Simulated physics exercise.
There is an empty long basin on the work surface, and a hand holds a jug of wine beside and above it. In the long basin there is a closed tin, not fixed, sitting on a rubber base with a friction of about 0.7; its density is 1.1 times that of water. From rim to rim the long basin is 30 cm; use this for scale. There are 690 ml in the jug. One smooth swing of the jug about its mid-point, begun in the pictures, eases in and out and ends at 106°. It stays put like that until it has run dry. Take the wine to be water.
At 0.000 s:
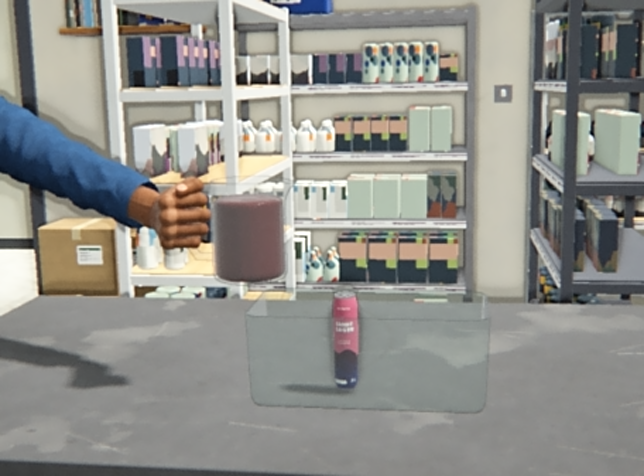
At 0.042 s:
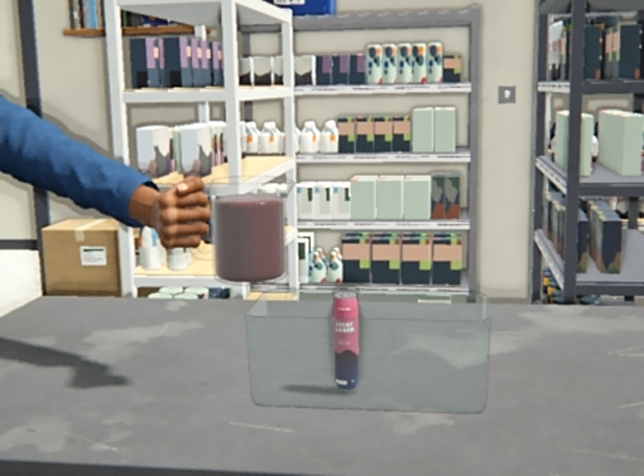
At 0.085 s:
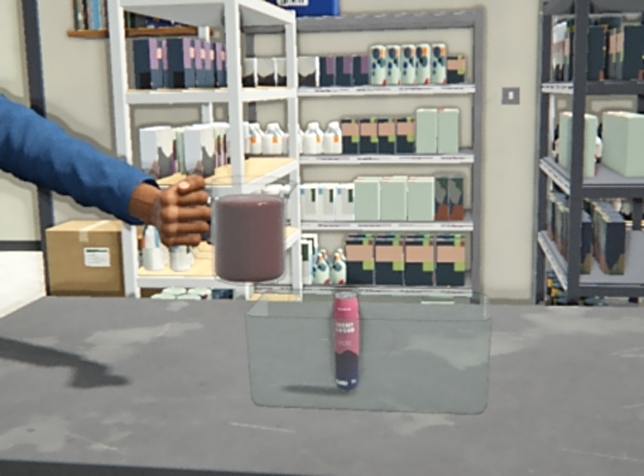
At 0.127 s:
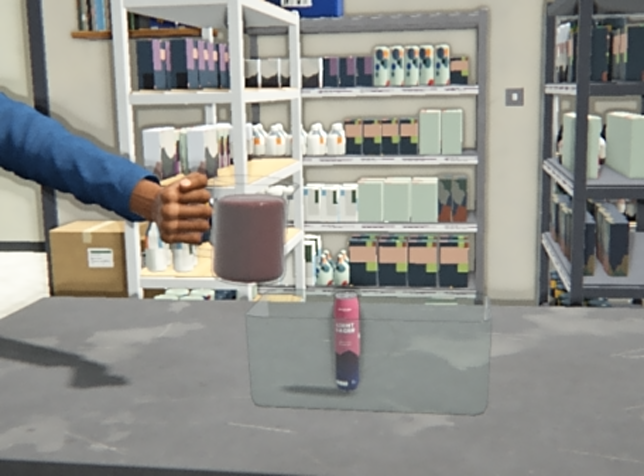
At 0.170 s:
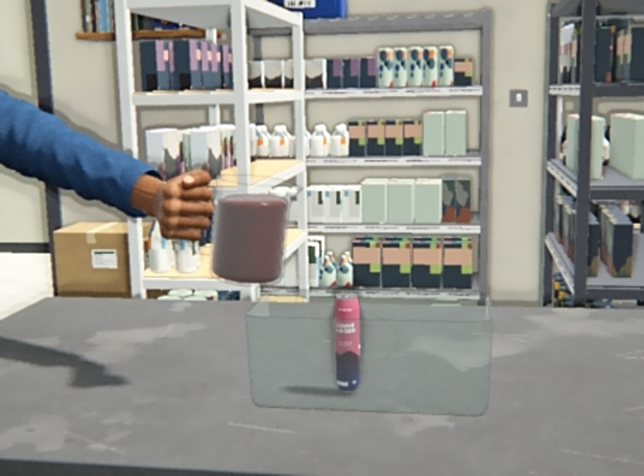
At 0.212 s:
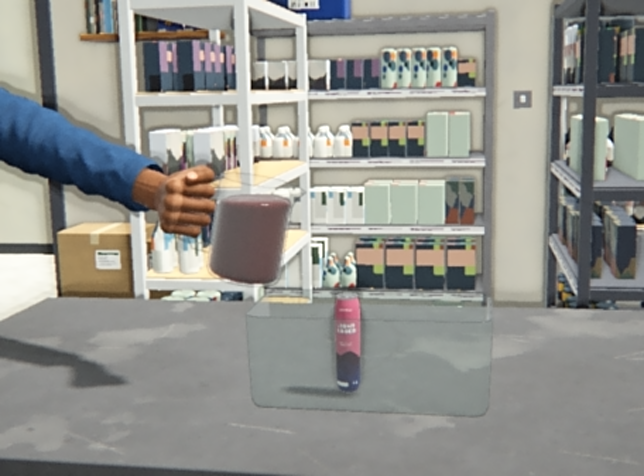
A hand held a jug of dark red wine above a clear basin with a pink and dark tin inside, keeping it upright at first, then slowly tilting it slightly to the right.
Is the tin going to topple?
Yes. I expect it will tip over.
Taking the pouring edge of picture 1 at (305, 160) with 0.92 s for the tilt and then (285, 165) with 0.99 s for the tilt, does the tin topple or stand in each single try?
First it tips over; then it tips over.
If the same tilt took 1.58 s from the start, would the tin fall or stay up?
Then it goes over.
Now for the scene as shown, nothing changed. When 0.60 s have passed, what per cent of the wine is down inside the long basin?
Some 2 per cent.
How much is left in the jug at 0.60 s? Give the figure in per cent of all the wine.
I'd estimate some 86 % remains.
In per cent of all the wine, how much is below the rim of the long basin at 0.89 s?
Around 50 in a hundred.
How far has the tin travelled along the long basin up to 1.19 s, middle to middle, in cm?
Close to 9 cm.
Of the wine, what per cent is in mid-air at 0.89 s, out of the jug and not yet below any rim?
It comes to some 14 percent of the total.
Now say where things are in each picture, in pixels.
The first frame shows tilt 0°; pouring edge (296, 181); surface from (215, 199) to (284, 199); the long basin's rim runs from (255, 303) to (487, 307); the tin's top is at (345, 299).
The second frame shows tilt 0°; pouring edge (297, 182); surface from (215, 198) to (284, 199).
The third frame shows tilt 2°; pouring edge (298, 183); surface from (216, 198) to (285, 199).
The fourth frame shows tilt 4°; pouring edge (300, 185); surface from (218, 198) to (287, 200).
The fifth frame shows tilt 7°; pouring edge (303, 188); surface from (220, 199) to (289, 200).
The sixth frame shows tilt 11°; pouring edge (306, 192); surface from (222, 199) to (293, 200).
Then, 0.60 s in, the tilt is 69° and 87 per cent is still to pour; the tin stands where it began.
Then, 0.89 s in, the tilt is 102° and 35 per cent is still to pour; the tin stands where it began.
Then, 1.19 s in, the tilt is 106° and 4 per cent is still to pour; the tin lies on its side.
Then, 1.51 s in, the tilt is 106° and 0 per cent is still to pour; the tin lies on its side.
Finally, the tin lies on its side.
